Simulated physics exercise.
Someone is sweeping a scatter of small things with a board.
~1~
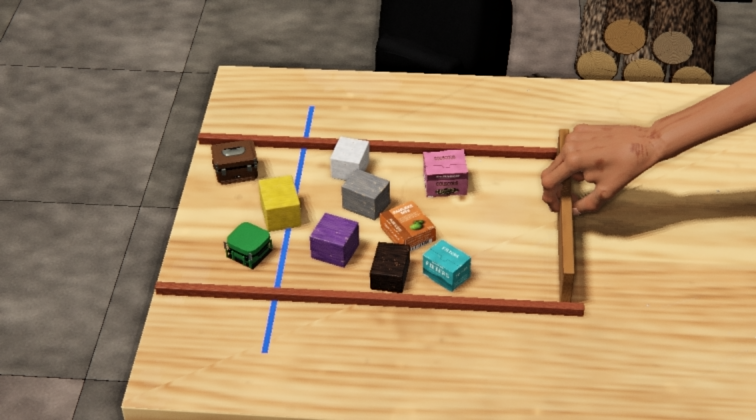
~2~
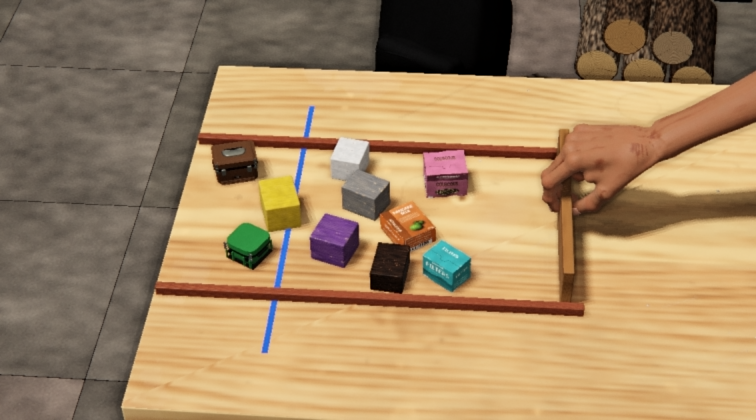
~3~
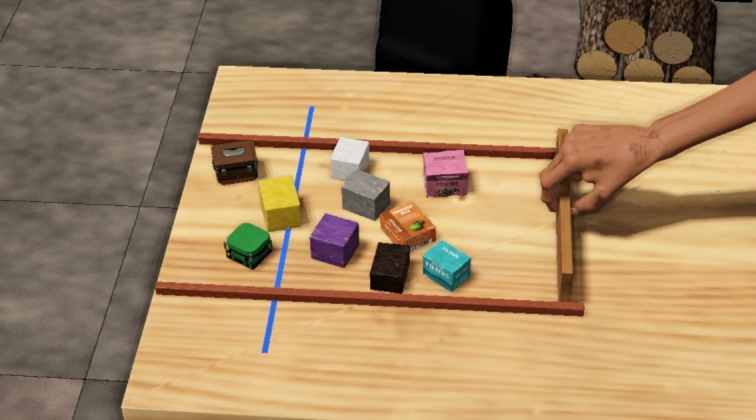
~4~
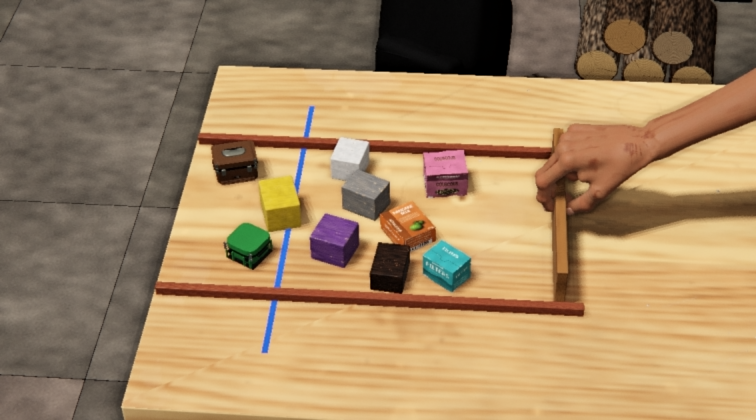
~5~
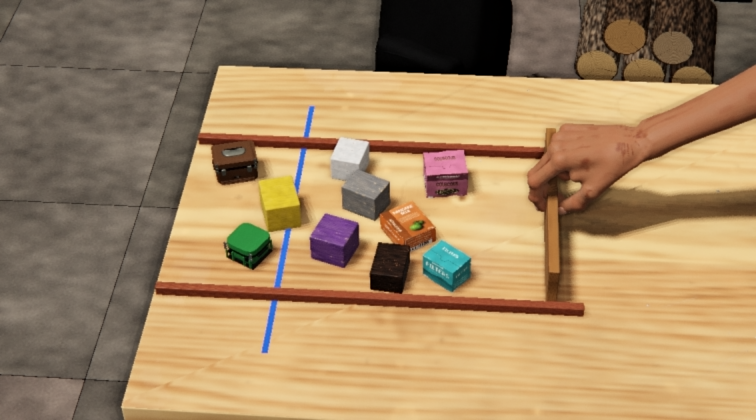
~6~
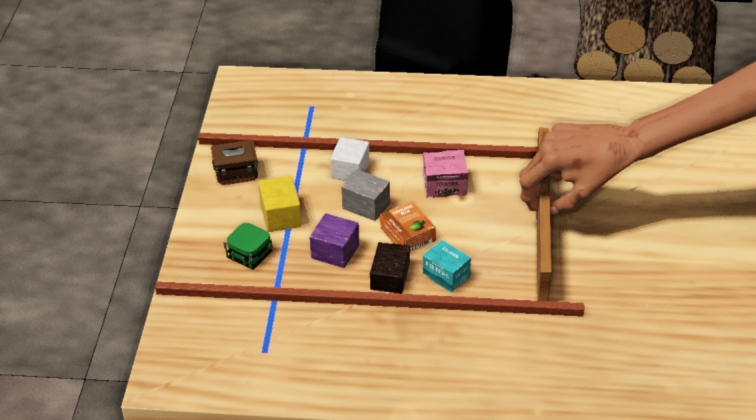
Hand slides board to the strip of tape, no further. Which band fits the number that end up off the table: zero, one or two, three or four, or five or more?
The band is zero.
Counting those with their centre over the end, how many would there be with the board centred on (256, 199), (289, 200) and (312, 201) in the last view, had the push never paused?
2, 0 and 0.
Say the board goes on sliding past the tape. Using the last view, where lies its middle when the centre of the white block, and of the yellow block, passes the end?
About (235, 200), and about (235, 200) for the other.
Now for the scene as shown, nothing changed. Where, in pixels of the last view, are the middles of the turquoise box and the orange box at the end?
I'd put one at around (266, 255) and the other at around (269, 226).
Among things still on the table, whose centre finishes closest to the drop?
That'd be the brown case, foremost of the lot.
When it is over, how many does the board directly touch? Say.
Number in contact with it: 4.
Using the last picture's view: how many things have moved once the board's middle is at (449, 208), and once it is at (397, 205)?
Up to then 3, and up to the other point 6.
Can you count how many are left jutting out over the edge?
That would be 1.
Soon after, none off yet; brown case at rest near (235, 163); green case at rest near (249, 246); yellow block at rest near (280, 204).
At rest, the number that fall off is zero.
